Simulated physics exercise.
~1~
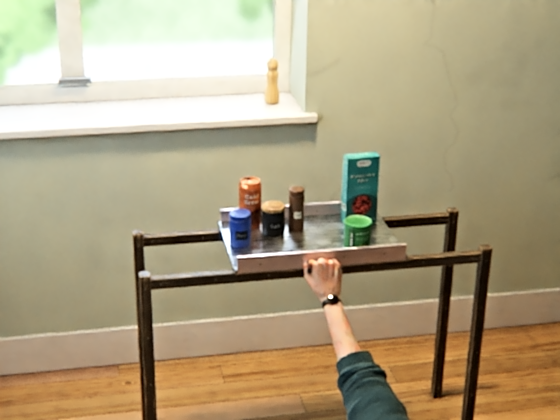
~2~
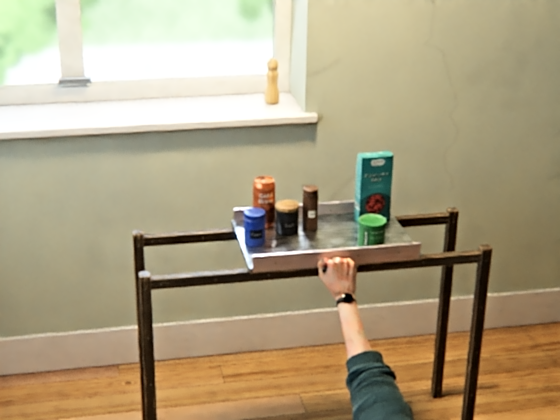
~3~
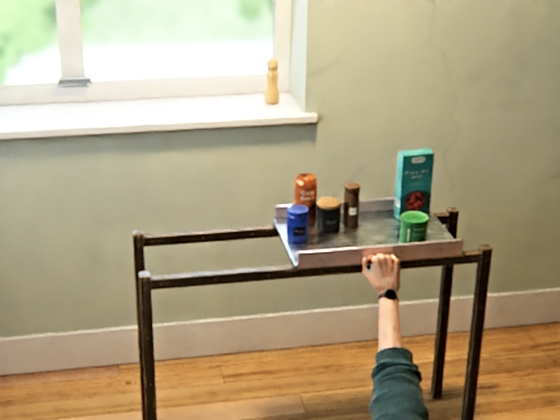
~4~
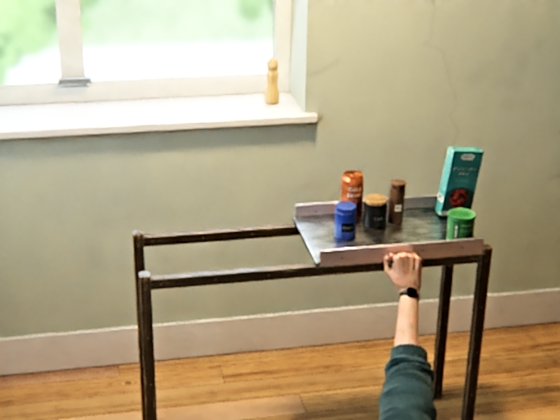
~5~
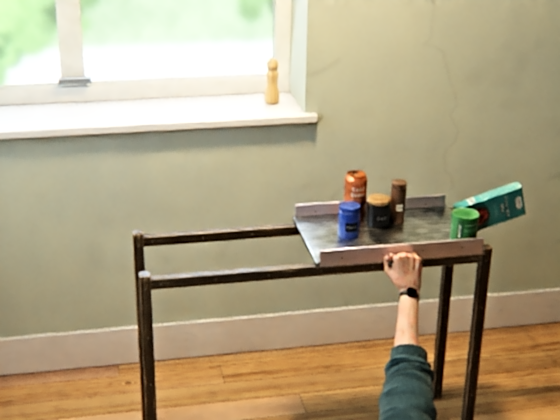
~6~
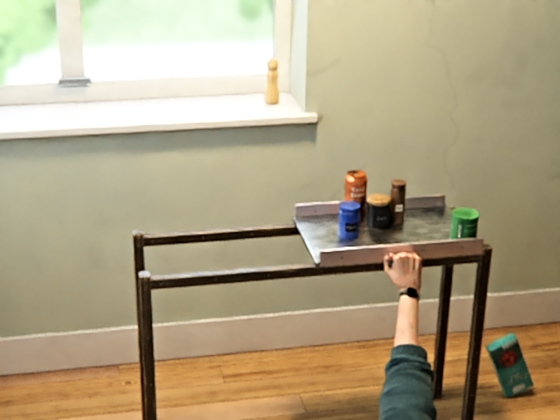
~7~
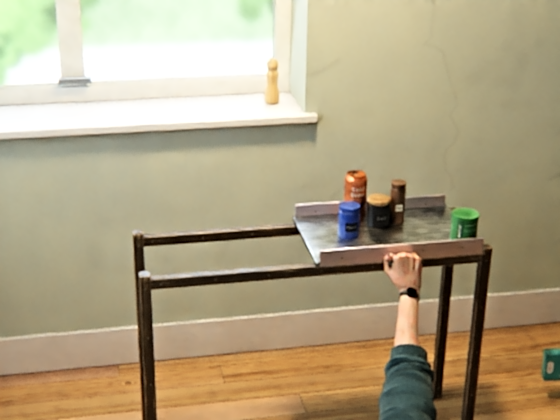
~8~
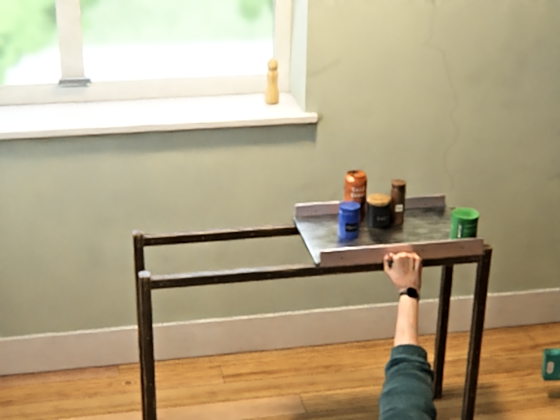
A metal tray holding six containers slides right along a dark frame, pushed by a hand, and stops at the right end; the tall turquoise packet tips over the open edge and falls to the floor, while the other containers stay upright on the tray.
